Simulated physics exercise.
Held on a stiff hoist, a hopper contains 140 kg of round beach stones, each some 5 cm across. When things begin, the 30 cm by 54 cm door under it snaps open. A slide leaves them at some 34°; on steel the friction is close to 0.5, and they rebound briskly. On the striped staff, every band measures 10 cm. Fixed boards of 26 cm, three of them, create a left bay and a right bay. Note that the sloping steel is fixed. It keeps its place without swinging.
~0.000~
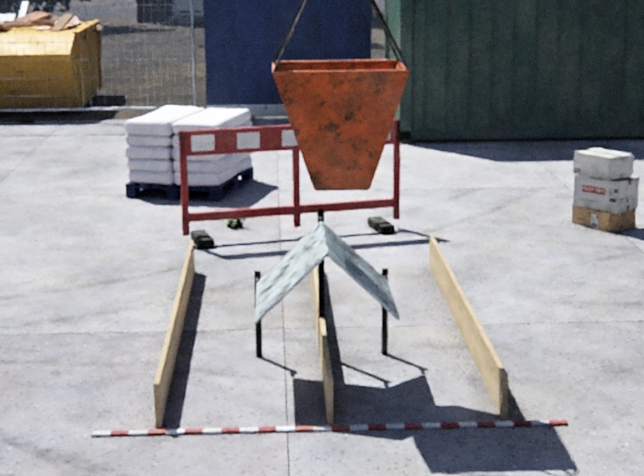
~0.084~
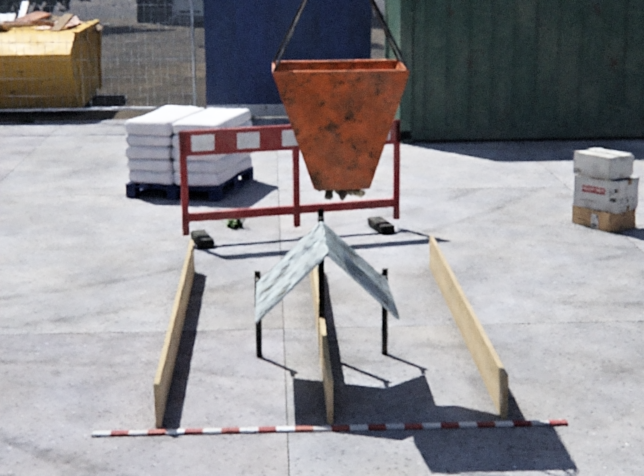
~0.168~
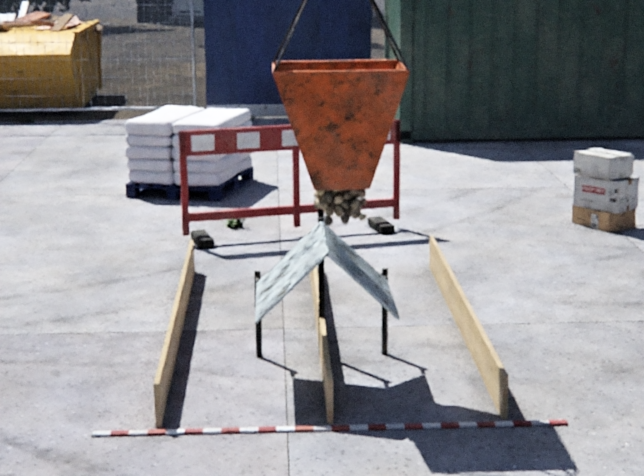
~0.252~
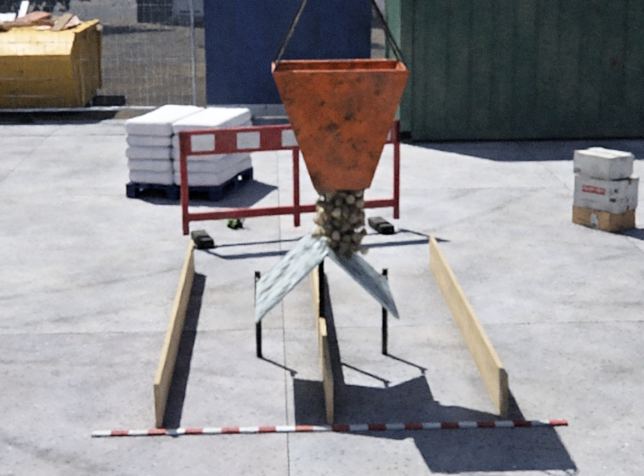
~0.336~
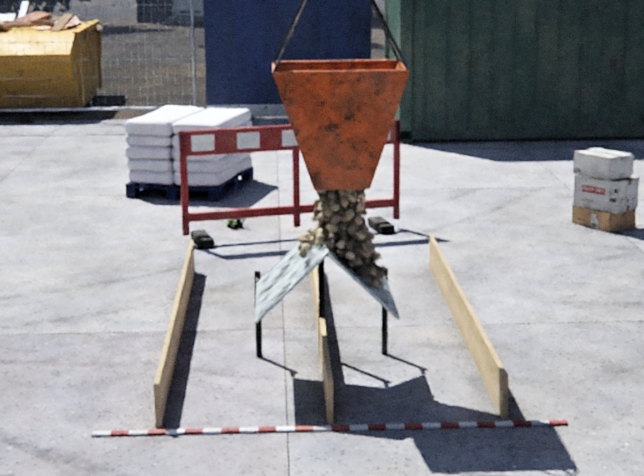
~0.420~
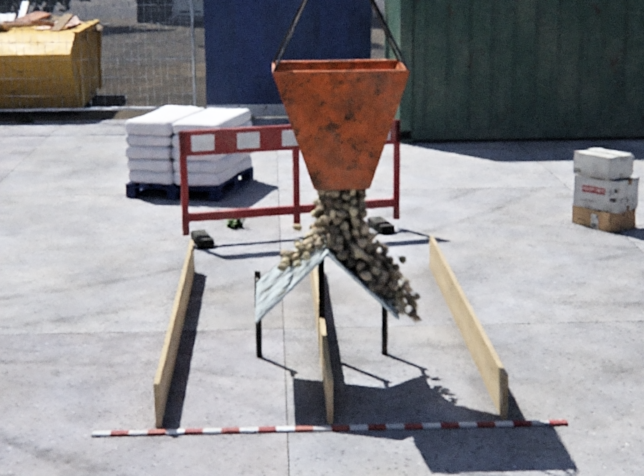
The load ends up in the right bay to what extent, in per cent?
To about 87 per cent.
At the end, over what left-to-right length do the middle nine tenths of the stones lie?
Some 180 cm from left to right.
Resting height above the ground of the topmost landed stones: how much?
About 22 cm above the ground.
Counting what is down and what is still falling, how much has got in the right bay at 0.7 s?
Around 50 per cent at that point.
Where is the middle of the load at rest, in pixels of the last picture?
Around (448, 375).
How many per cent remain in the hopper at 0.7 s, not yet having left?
Estimate: About 0 %.
After 0.7 s, 0 % in the hopper, 44 % on the steel, 5 % falling or lying in the left bay, 51 % falling or lying in the right bay; the stones farthest right are at (481, 354).
After 1.1 s, 0 % in the hopper, 1 % on the steel, 12 % falling or lying in the left bay, 86 % falling or lying in the right bay; the stones farthest right are at (504, 360).
After 1.7 s, 0 % in the hopper, 12 % falling or lying in the left bay, 87 % falling or lying in the right bay; the stones farthest right are at (518, 366).
After 2.6 s, 0 % in the hopper, 12 % falling or lying in the left bay, 87 % falling or lying in the right bay; the stones farthest right are at (518, 366).
After 4.5 s, 0 % in the hopper, 12 % in the left bay, 87 % in the right bay; the stones farthest right are at (518, 366).
